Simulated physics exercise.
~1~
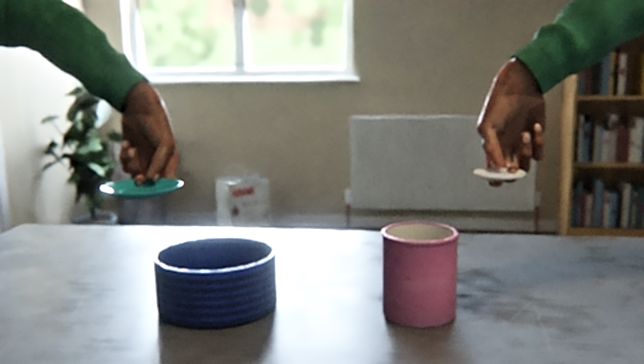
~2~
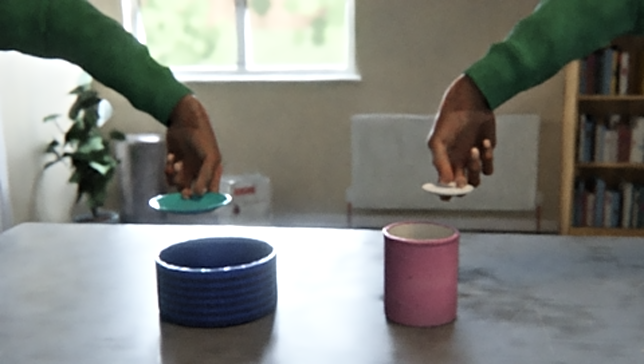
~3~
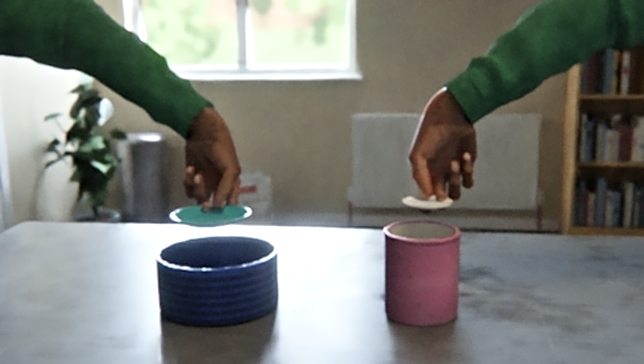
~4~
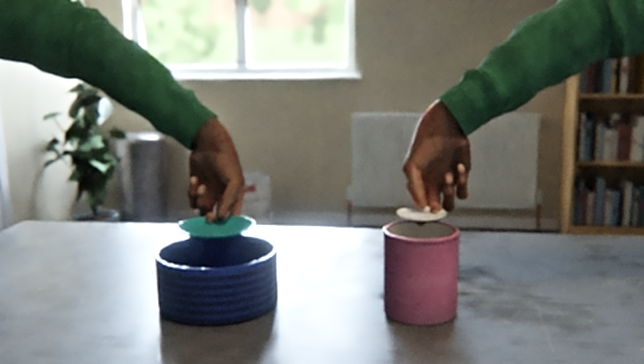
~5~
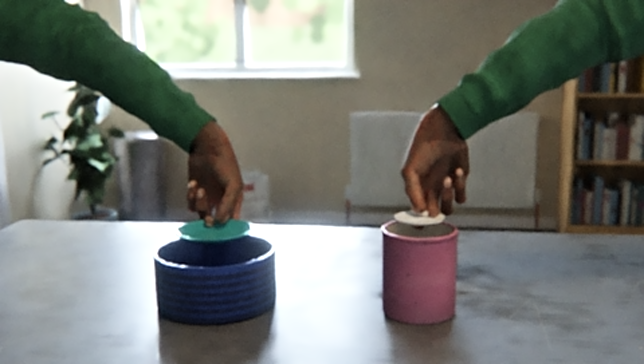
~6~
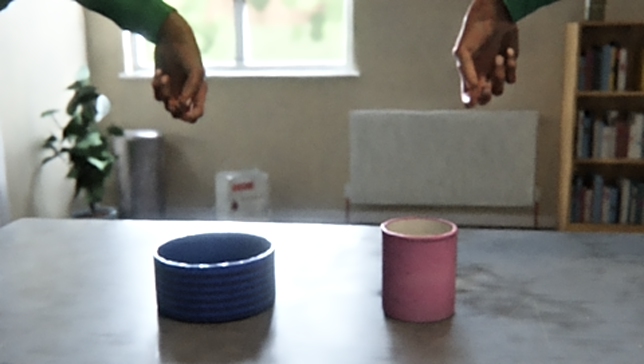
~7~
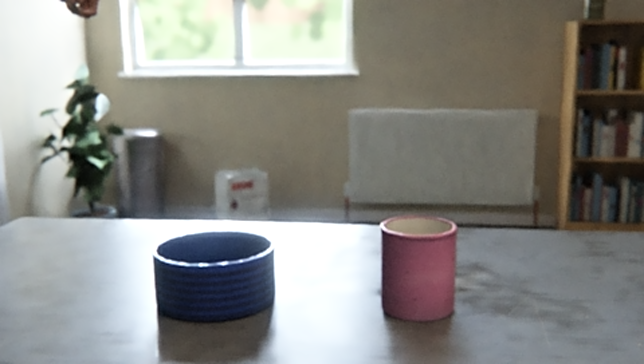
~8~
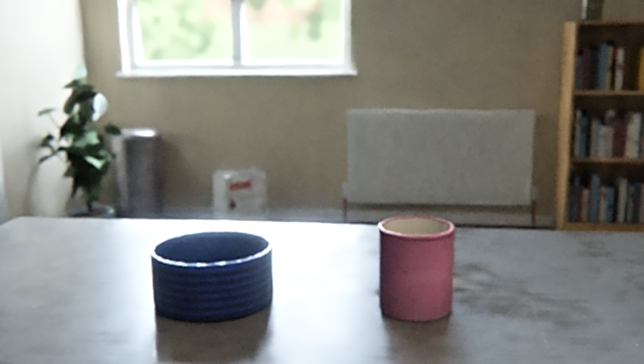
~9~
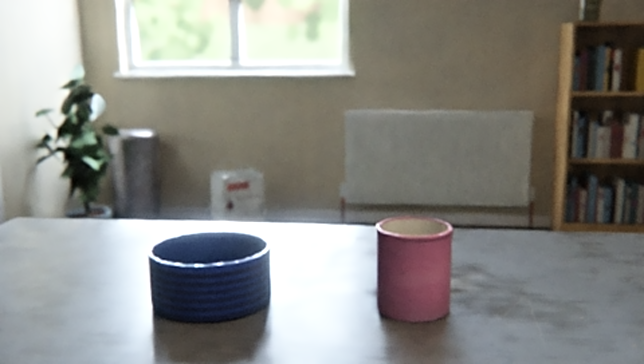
At the start, two hands in green sleeves hold a turquoise disc and a small white disc above a table, where a ribbed blue pot stands on the left and a pink one on the right. The left hand moves right and the right hand moves left, bringing each disc over a pot. Both hands then lower the discs close to the rims. The fingers let go, and the empty hands lift and withdraw from view. Both discs have dropped inside, leaving the two pots standing uncovered on the table.
